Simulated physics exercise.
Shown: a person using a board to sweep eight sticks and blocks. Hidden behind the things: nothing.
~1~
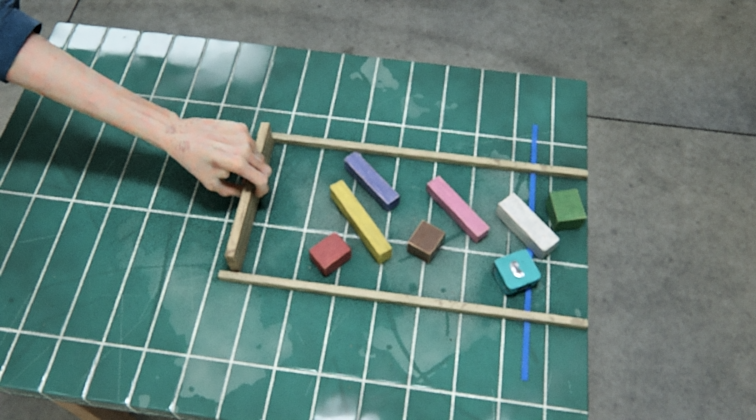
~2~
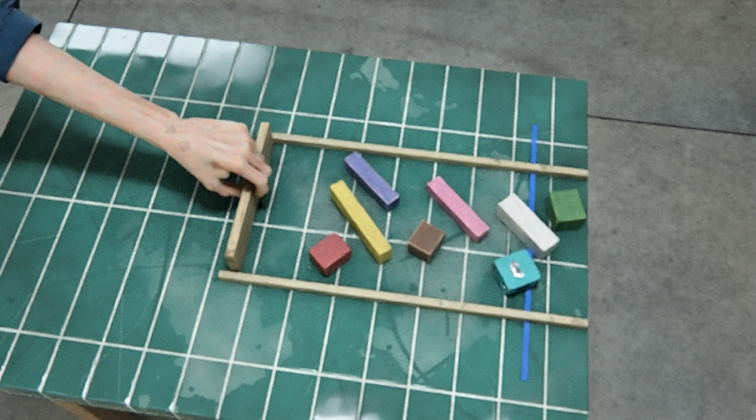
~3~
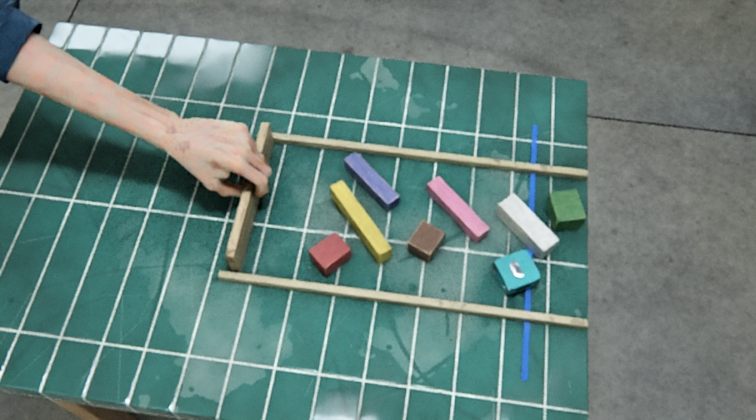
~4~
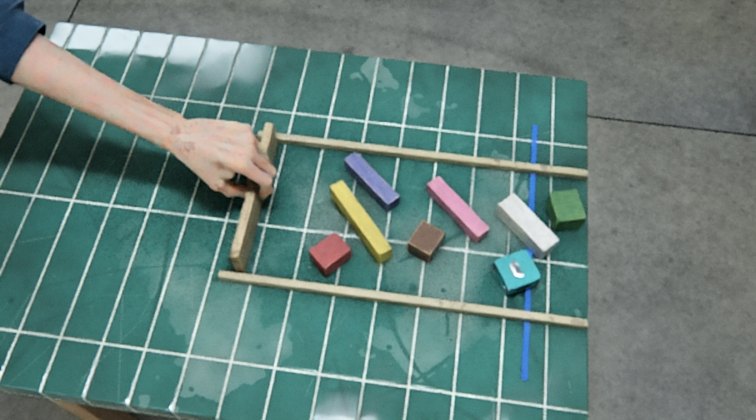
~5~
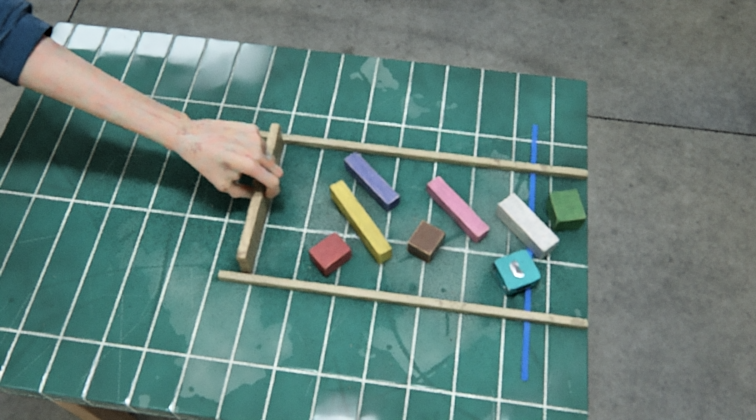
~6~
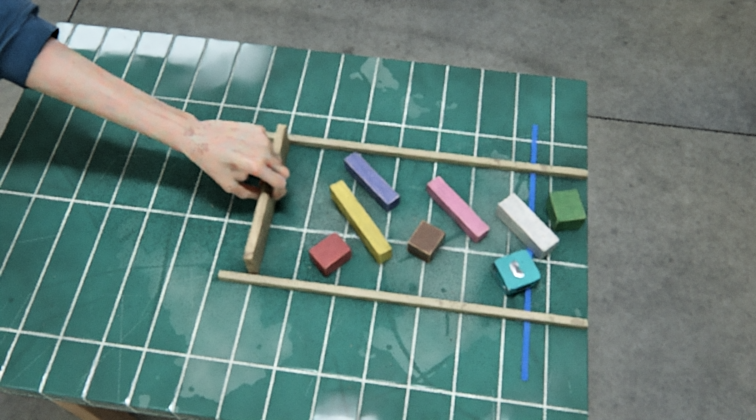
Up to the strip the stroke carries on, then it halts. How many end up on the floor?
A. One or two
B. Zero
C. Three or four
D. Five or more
(C) Three or four.
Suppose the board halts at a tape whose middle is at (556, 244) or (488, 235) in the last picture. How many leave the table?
Counts per try: 5 and 0.
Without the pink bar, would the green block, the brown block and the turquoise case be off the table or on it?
Outcome for the green block: It drops; for the brown block: It stays; for the turquoise case: It drops.
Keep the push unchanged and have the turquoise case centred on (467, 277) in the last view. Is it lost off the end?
Lab note: Started there, it remains on top.
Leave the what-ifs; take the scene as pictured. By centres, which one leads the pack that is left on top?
Brown block.
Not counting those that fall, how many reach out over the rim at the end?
Expected count: 3.
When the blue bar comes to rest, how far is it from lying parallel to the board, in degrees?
Angle: Close to 25 degrees.
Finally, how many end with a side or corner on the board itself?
3.
Soon after, none off yet; green block at rest near (565, 210); white bar at rest near (527, 226); turquoise case at rest near (516, 274).
In the end, the number that fall off is three or four; gone, turquoise case, white bar and green block.
